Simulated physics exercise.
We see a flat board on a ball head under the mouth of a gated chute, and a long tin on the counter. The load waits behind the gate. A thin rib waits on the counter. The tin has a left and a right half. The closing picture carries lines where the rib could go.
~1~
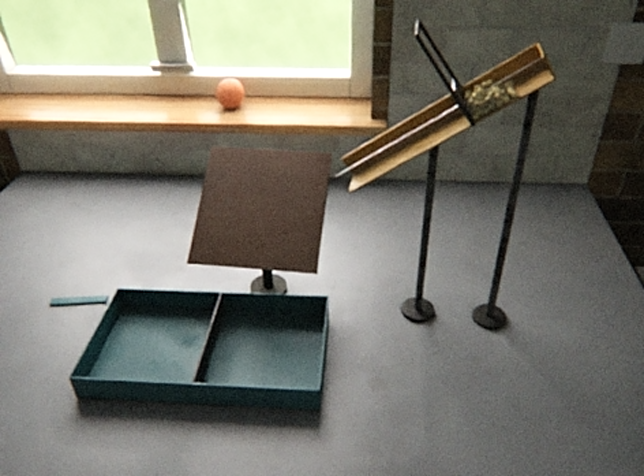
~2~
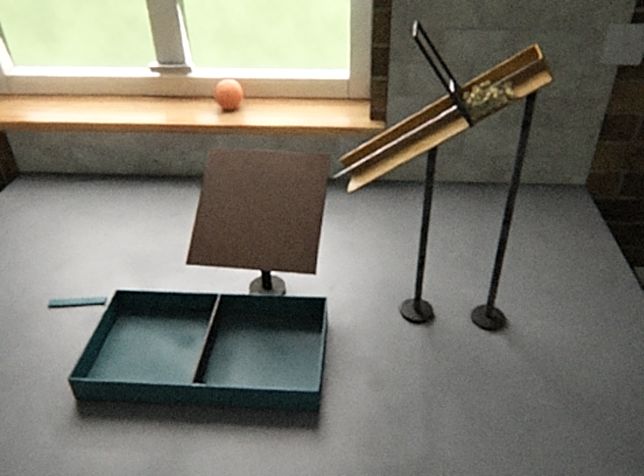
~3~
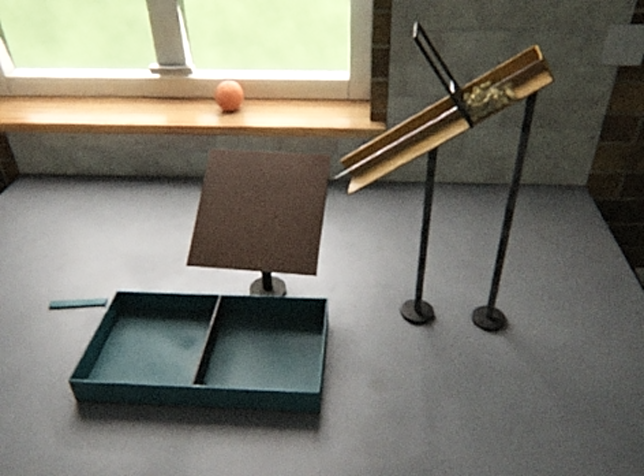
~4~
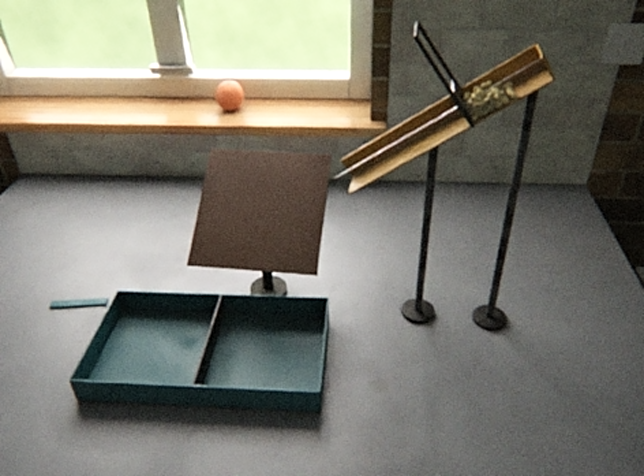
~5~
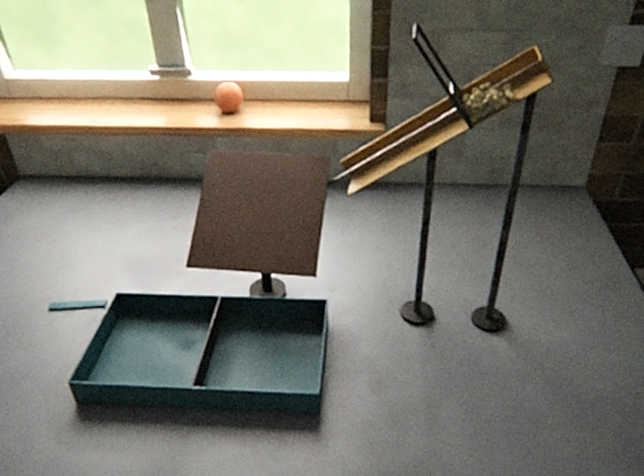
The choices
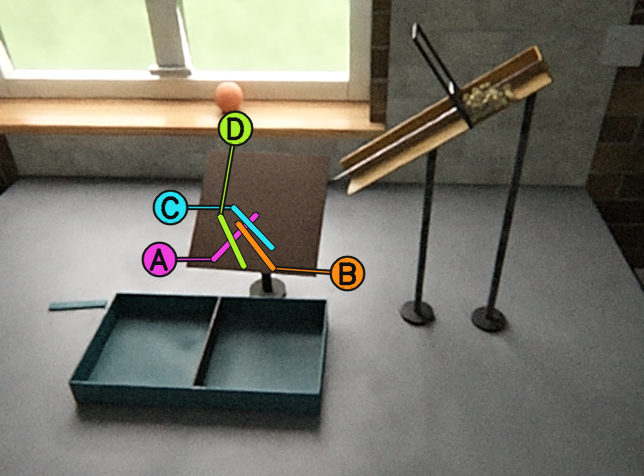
A long dark teal tin with two halves sat on a grey counter before a tilted brown board and a sloping chute, its gate shut on a small load, and nothing noticeably moved.
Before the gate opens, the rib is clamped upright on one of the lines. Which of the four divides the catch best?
The answer is line A.
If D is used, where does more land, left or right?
More lands on the right.
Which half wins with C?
The right half.
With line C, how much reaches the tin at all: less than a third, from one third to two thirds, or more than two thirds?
It is more than two thirds.
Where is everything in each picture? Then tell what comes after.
Load behind the gate at (483, 98), soya beans; lip of the chute at (352, 184), sloping fairly steeply, in the first frame.
Middle of the board at (260, 207), tilted fairly steeply; middle of its low edge at (250, 269); of its high edge at (269, 151), in the second frame.
Front corners of the tin at (68, 380) and (318, 392); front end of its middle wall at (191, 386); gate still shut at (455, 91), in the third frame.
Middle of the load at (482, 99); lip at (351, 185), in the fourth frame.
Middle of the load at (481, 100); lip at (350, 187), in the fifth frame.
On the marked copy, line A from (256, 215) to (213, 259); line B from (238, 223) to (272, 268); line C from (233, 207) to (271, 247); line D from (220, 216) to (243, 266).
With A, of what is caught, about half in the left half, about half in the right.
With B, of what is caught, a small part in the left half, most in the right.
With C, of what is caught, a small part in the left half, nearly all in the right.
With D, of what is caught, a stray few in the left half, nearly all in the right.
